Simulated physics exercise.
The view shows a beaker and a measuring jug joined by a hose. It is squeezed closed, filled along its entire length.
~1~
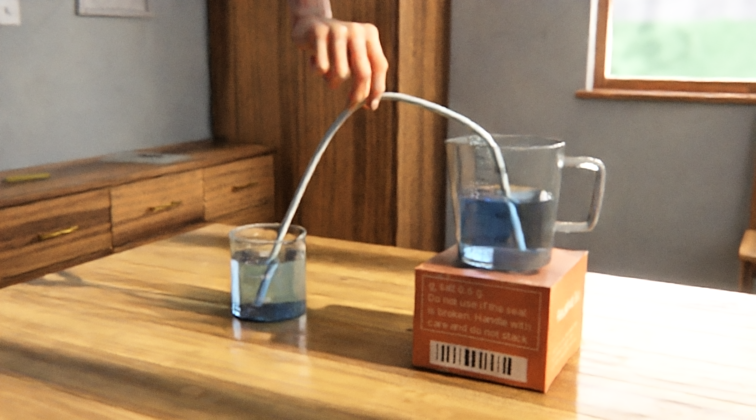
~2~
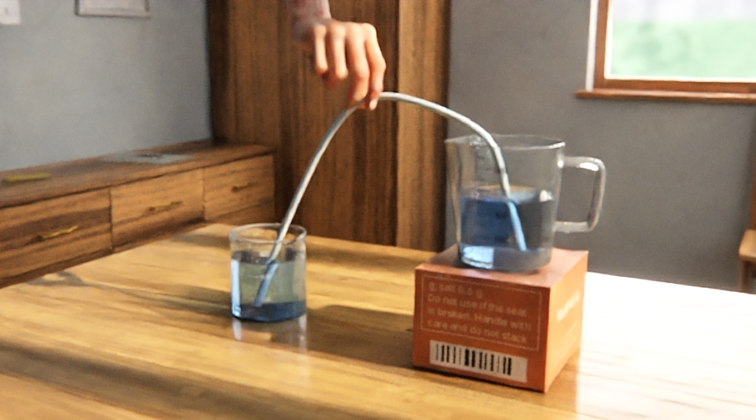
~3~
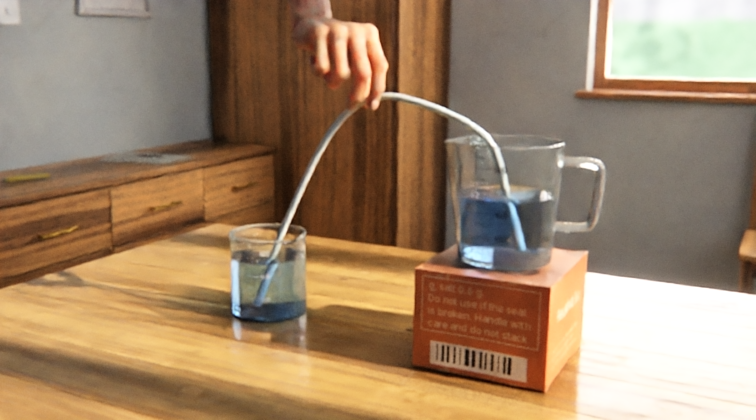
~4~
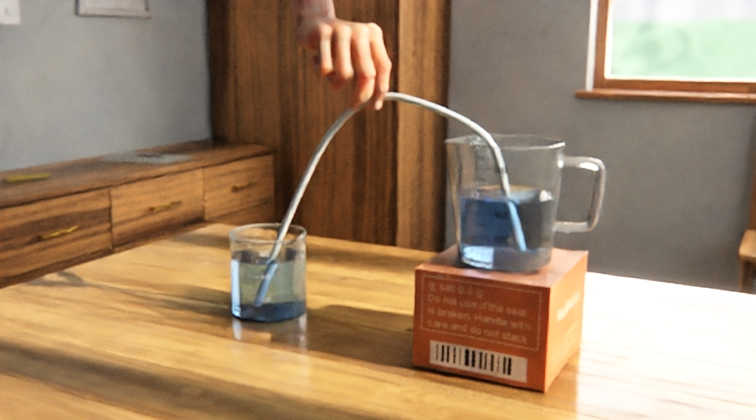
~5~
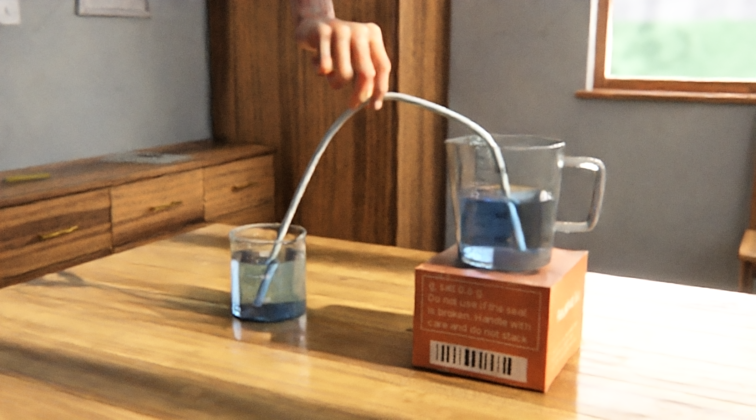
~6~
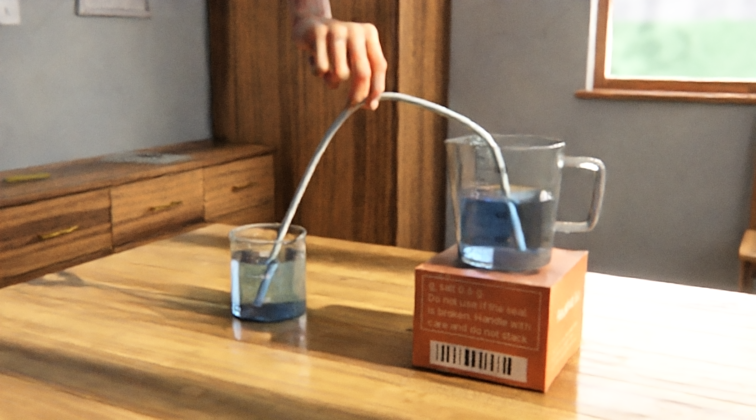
On a wooden table, a hand pinches a hose linking two water-filled vessels, and nothing moves.
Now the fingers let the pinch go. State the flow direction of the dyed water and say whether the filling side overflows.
It flows - toward the left; one that fills - overflows.
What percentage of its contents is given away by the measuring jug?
About 80 per cent.
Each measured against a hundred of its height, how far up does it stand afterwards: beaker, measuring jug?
Near 100 in a hundred for the first, near 10 in a hundred for the second.
Next, the beaker is nearly full; the measuring jug is about a third full.
After that, the beaker is full to the brim; the measuring jug is about a quarter full; the lower one has run over.
Finally, the beaker is full to the brim; the measuring jug is nearly empty; the lower one has run over.
